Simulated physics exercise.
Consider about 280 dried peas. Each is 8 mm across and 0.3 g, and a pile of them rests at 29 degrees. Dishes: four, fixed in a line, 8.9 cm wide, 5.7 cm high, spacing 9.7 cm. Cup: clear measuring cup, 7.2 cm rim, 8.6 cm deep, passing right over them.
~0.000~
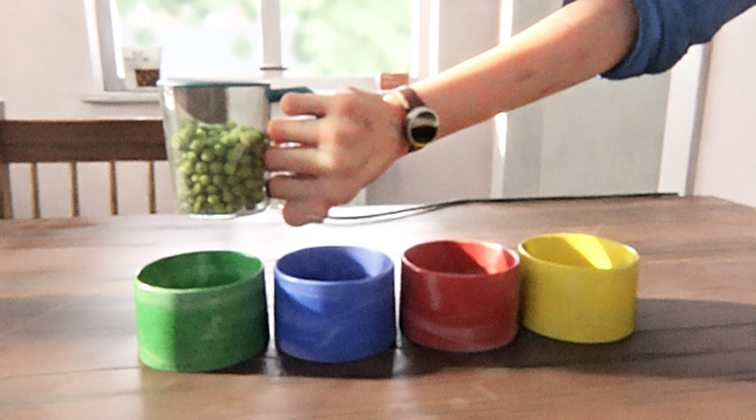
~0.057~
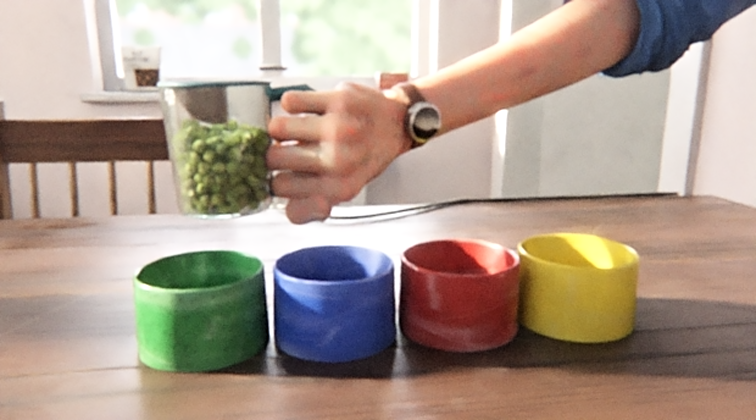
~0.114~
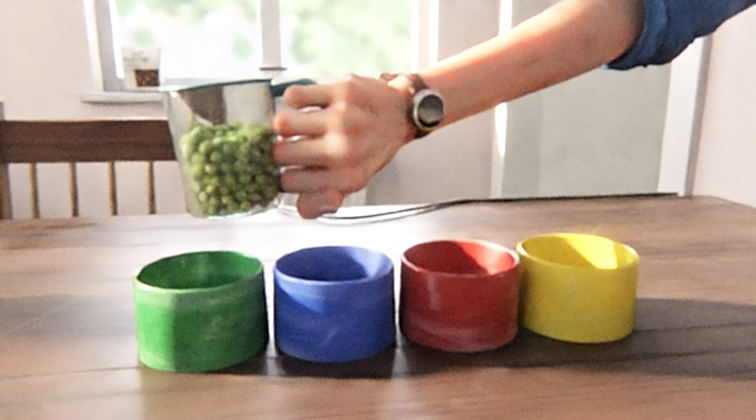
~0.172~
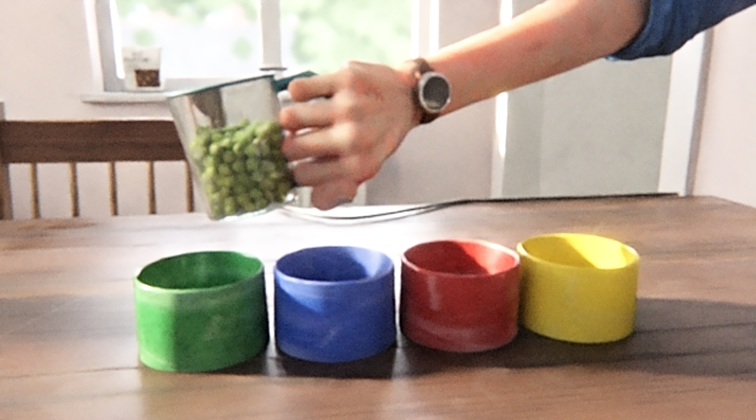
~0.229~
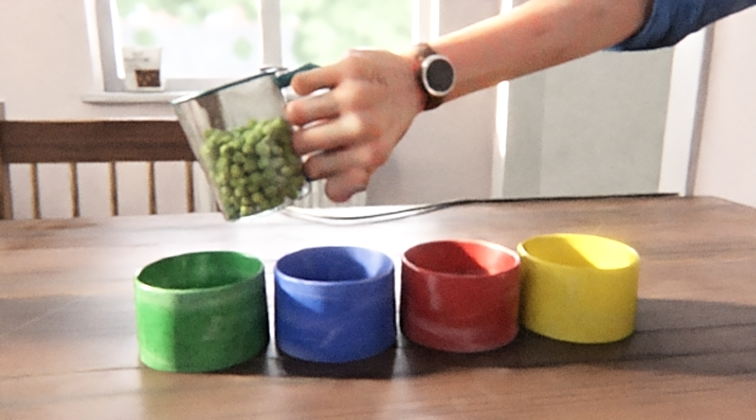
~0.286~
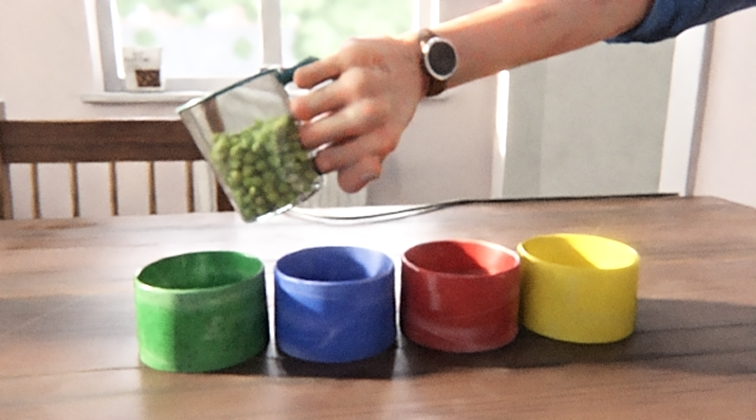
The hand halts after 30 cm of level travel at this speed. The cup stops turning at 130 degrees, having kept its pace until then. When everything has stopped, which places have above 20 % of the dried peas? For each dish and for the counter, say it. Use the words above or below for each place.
Red: Below; blue: Above; green: Below; yellow: Below; counter: Below.
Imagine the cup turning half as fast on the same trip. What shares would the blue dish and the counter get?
It would be blue 0 and counter 10.
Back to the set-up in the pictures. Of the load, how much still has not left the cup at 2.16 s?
About 0 percent of the load.
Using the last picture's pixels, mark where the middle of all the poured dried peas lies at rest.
Resting centre estimate: Around (338, 305).
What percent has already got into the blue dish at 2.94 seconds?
Close to 100 per cent at that point.
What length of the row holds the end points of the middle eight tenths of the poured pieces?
5 cm.
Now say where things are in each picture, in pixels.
The first picture shows cup at (220, 147), tilt 0 degrees, lip at (161, 84), moved 0.0 cm; middle of the pieces at (223, 175); green dish at (201, 269); blue dish at (334, 263); red dish at (460, 257); yellow dish at (577, 251).
The second picture shows cup at (222, 147), tilt 1 degrees, lip at (161, 85), moved 0.2 cm; middle of the pieces at (225, 175).
The third picture shows cup at (228, 147), tilt 6 degrees, lip at (164, 90), moved 0.6 cm; middle of the pieces at (234, 175).
The fourth picture shows cup at (238, 147), tilt 12 degrees, lip at (169, 96), moved 1.2 cm; middle of the pieces at (246, 174).
The fifth picture shows cup at (248, 147), tilt 17 degrees, lip at (174, 103), moved 1.9 cm; middle of the pieces at (259, 173).
The sixth picture shows cup at (257, 147), tilt 23 degrees, lip at (180, 111), moved 2.5 cm; middle of the pieces at (270, 172); green dish at (201, 270); blue dish at (335, 263); red dish at (460, 257); yellow dish at (577, 251). The cup turns about 105 degrees a second and travels 11 cm a second.
Then, at 1.41 s, tilt 130 degrees; cup holds 5 %, blue 90 %.
After 2.16 s, tilt 130 degrees; cup holds 0 %, blue 100 %.
After 2.94 s, tilt 130 degrees; cup holds 0 %, blue 100 %.
At rest (3.2 s), red 0 %, blue 100 %, green 0 %, yellow 0 %, counter 0 %.
